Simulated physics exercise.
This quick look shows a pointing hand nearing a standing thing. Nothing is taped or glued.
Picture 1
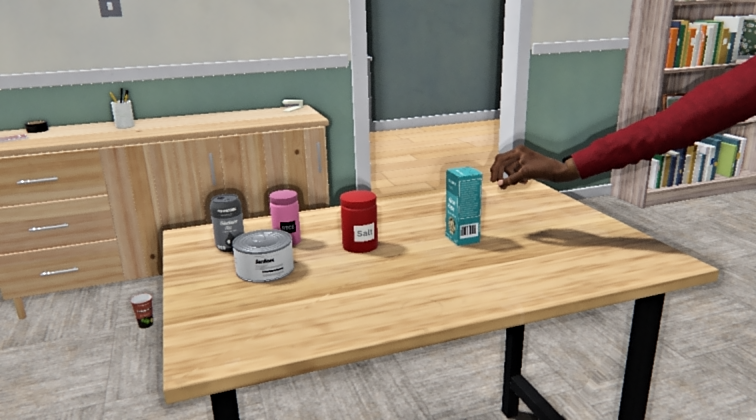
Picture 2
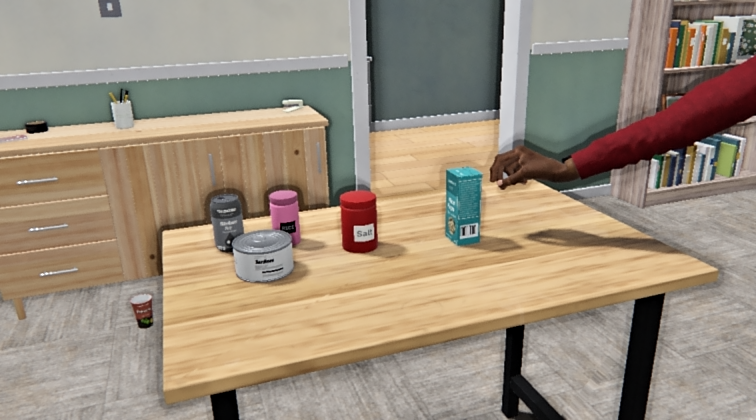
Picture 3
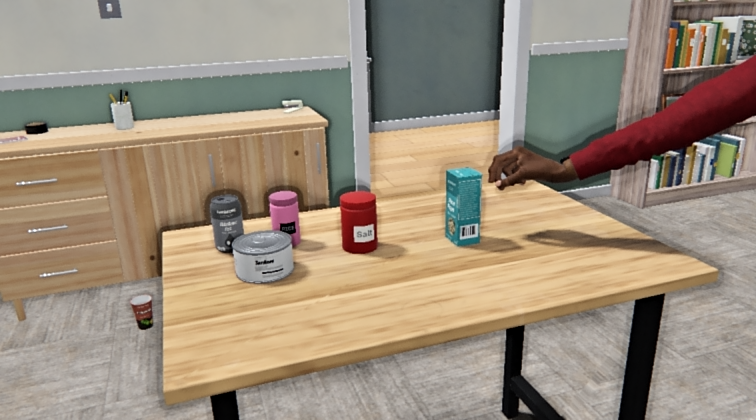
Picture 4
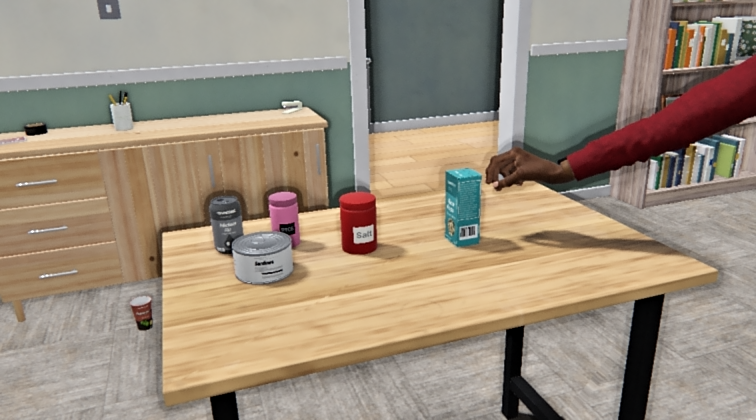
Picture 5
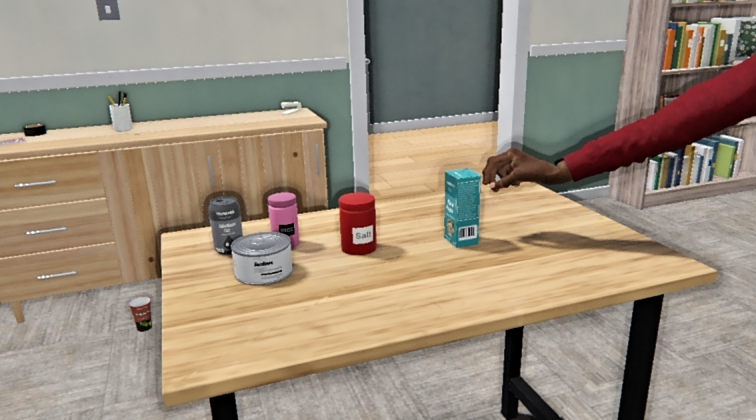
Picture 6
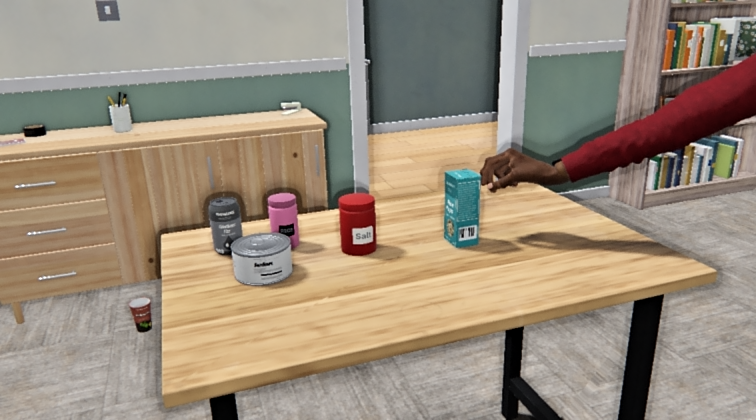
At first, a dark-skinned hand in a red sleeve reaches in from the right beside a turquoise carton on a wooden table, with a red jar, a pink jar and two grey containers to the left. The hand then edges very slightly leftward, while the items appear to stay practically still.
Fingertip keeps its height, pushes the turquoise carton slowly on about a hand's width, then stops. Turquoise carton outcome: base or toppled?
Toppled.
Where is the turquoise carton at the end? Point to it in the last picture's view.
It winds up at roughly (413, 239).
Then, 1.00 s after the last picture, turquoise carton tipped 22° from how it was near (449, 208).
Then, 1.40 s after the last picture, turquoise carton on its side near (414, 237).
At rest, tipped over on the table, turquoise carton. Seen from the same camera at the end, turquoise carton near (413, 239).
